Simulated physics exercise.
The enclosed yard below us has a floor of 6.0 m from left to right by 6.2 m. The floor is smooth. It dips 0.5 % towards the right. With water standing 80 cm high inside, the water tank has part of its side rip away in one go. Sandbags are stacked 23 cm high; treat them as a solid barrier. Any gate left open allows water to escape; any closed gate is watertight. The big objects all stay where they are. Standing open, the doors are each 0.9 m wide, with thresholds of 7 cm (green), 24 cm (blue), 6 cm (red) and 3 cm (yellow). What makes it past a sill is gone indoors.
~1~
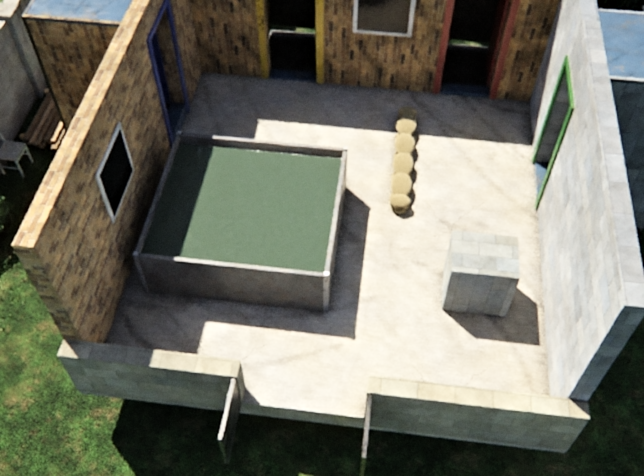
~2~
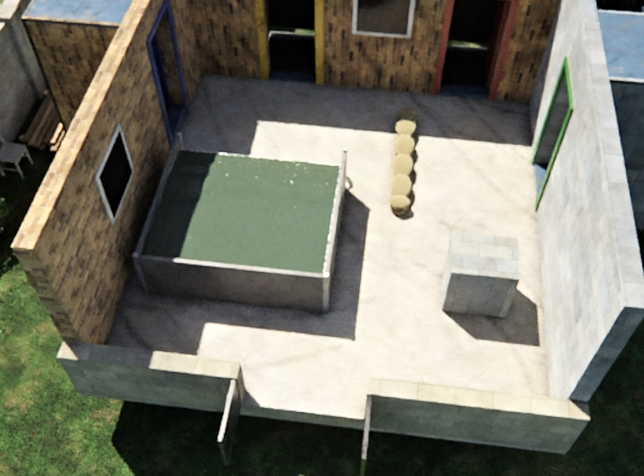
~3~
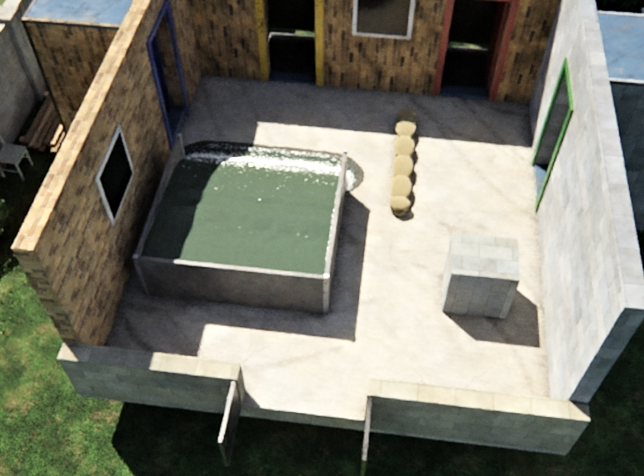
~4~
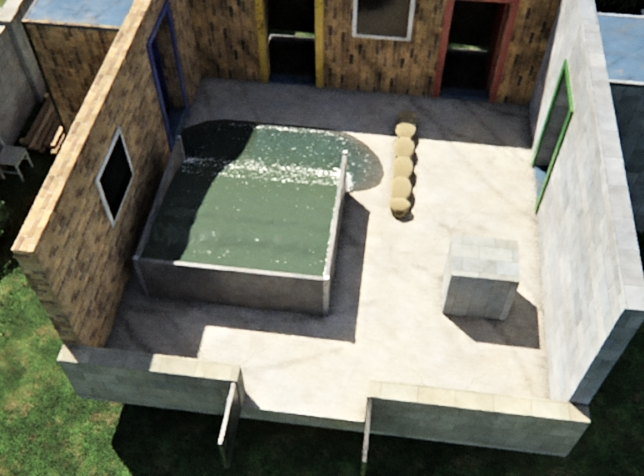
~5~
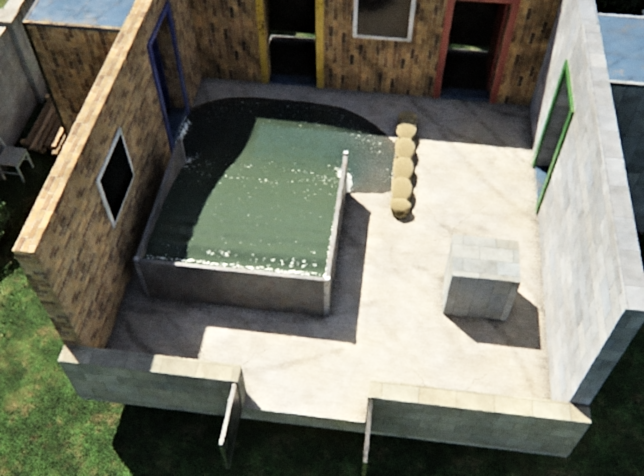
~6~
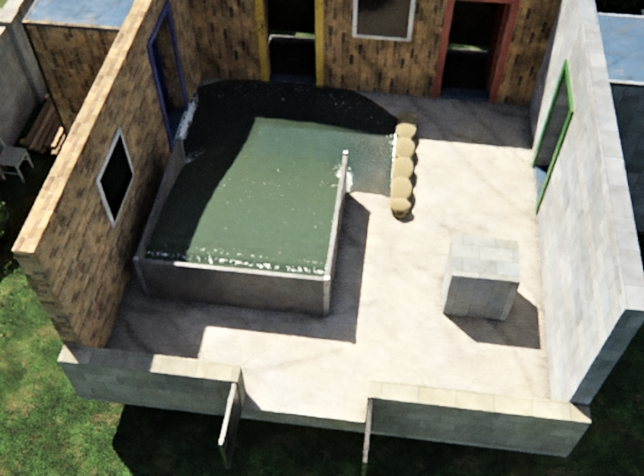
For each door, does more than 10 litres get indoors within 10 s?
Green door: The total grows larger than the cap; blue door: The total grows larger than the cap; red door: The total grows larger than the cap; yellow door: The total grows larger than the cap.
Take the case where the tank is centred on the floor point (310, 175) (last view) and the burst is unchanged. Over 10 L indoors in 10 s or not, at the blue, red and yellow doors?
For the blue door, the amount is acceptable; for the red door, the amount is too high; for the yellow door, the amount is too high.
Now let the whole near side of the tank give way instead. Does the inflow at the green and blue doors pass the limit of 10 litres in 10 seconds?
So green ends up short of it and blue ends up short of it.
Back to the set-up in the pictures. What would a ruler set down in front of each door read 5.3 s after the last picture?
Green 10 cm, blue 12 cm, red 7 cm, yellow 14 cm.
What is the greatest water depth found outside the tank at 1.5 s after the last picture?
Roughly 51 cm.
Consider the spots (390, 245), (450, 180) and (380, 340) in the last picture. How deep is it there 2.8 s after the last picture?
First 1 cm, then 0 cm, then 0 cm.
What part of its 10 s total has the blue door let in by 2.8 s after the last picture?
Share by then: ~ 90 %.
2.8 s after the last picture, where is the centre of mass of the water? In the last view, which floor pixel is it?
(308, 155).
Then, 0.7 s after the last picture water covers 30 % of the floor and is deepest (57 cm) near (202, 79); green door not reached, blue door 23 cm at the sill, 0 L in, red door 2 cm at the sill, 0 L in, yellow door 27 cm at the sill, 200 L in.
Then, 1.5 s after the last picture water covers 40 % of the floor and is deepest (51 cm) near (317, 89); green door not reached, blue door 25 cm at the sill, 0 L in, red door 10 cm at the sill, 1 L in, yellow door 43 cm at the sill, 549 L in.
Then, 2.8 s after the last picture water covers 55 % of the floor and is deepest (32 cm) near (317, 89); green door 11 cm at the sill, 7 L in, blue door 25 cm at the sill, 16 L in, red door 12 cm at the sill, 14 L in, yellow door 26 cm at the sill, 944 L in.
Then, 5.3 s after the last picture water covers 85 % of the floor and is deepest (18 cm) near (447, 414); green door 10 cm at the sill, 33 L in, blue door 12 cm at the sill, 18 L in, red door 7 cm at the sill, 37 L in, yellow door 14 cm at the sill, 1176 L in.
Then, 9.3 s after the last picture water covers 95 % of the floor and is deepest (12 cm) near (433, 413); green door 5 cm at the sill, 38 L in, blue door 12 cm at the sill, 18 L in, red door 6 cm at the sill, 45 L in, yellow door 8 cm at the sill, 1301 L in.
